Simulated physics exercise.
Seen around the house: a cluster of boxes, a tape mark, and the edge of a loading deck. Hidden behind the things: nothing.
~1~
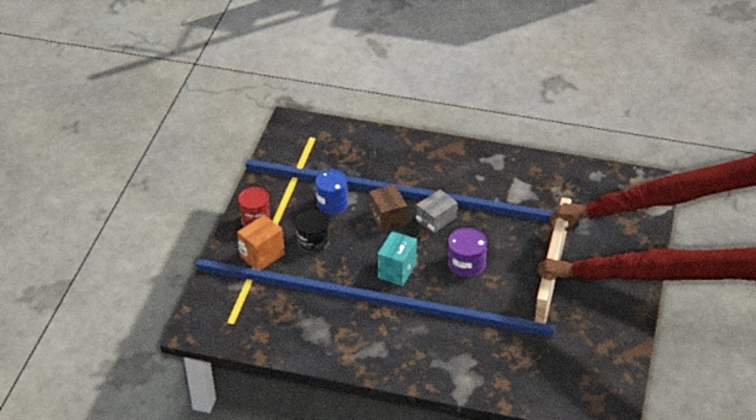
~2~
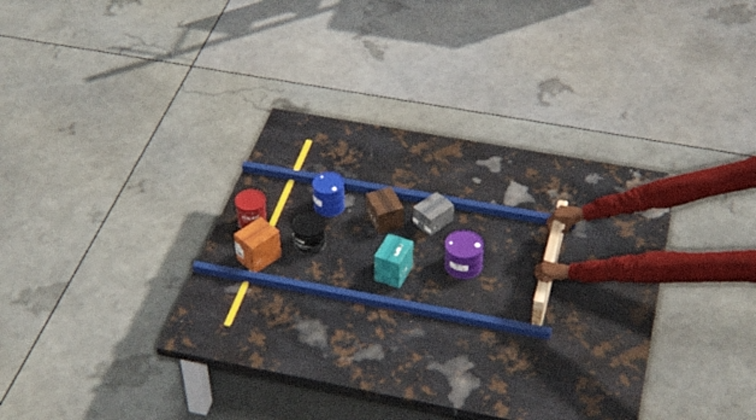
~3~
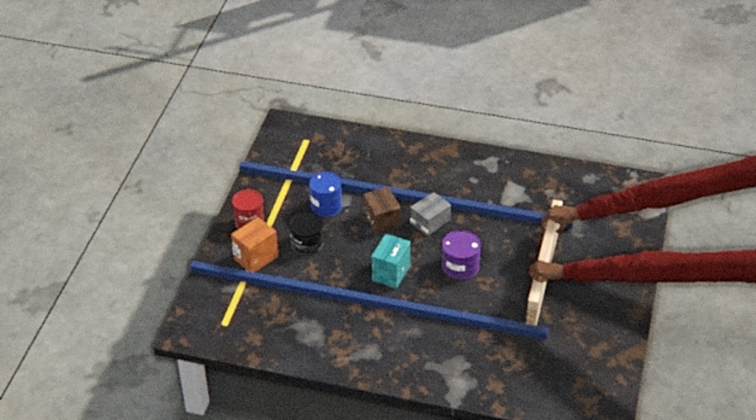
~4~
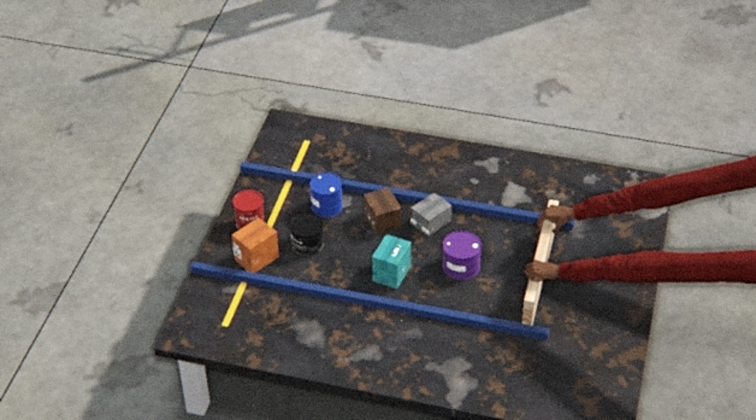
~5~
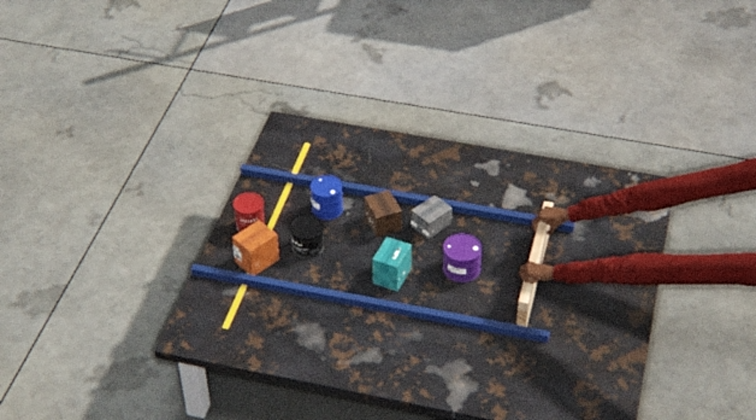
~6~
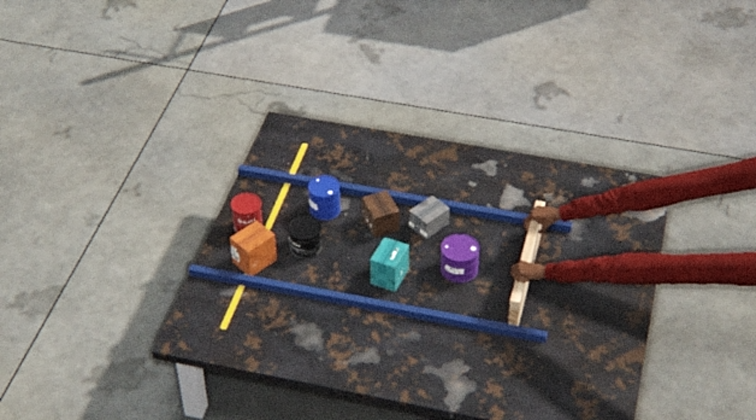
On a dark, rust-stained table, two red-sleeved arms sliding a wooden plank slightly left between blue rails, scattered containers staying unpushed.
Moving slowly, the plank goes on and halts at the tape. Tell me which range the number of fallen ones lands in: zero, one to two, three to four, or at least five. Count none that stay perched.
The count that fall off is at least one and at most two.
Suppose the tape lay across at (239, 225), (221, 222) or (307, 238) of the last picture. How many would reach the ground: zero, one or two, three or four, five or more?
First at least five, then at least five, then none.
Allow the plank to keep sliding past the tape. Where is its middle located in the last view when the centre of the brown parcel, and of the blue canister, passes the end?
For the brown parcel, about (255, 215); for the blue canister, about (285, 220).
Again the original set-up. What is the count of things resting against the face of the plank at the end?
At rest, 3 are in contact.
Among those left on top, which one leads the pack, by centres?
The red pail ends up foremost.
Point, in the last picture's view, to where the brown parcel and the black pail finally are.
(243, 186), and the other (220, 226).
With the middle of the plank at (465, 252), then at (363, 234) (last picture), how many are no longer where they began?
First 1, then 5.
Soon after, none off yet; red pail at rest near (247, 215); orange parcel at rest near (254, 249); black pail at rest near (305, 237).
Then, none off yet; red pail moving near (246, 214); orange parcel moved a little near (245, 251); black pail moved about its own width near (265, 233).
At rest, the number that fall off is one or two; fallen, blue canister.
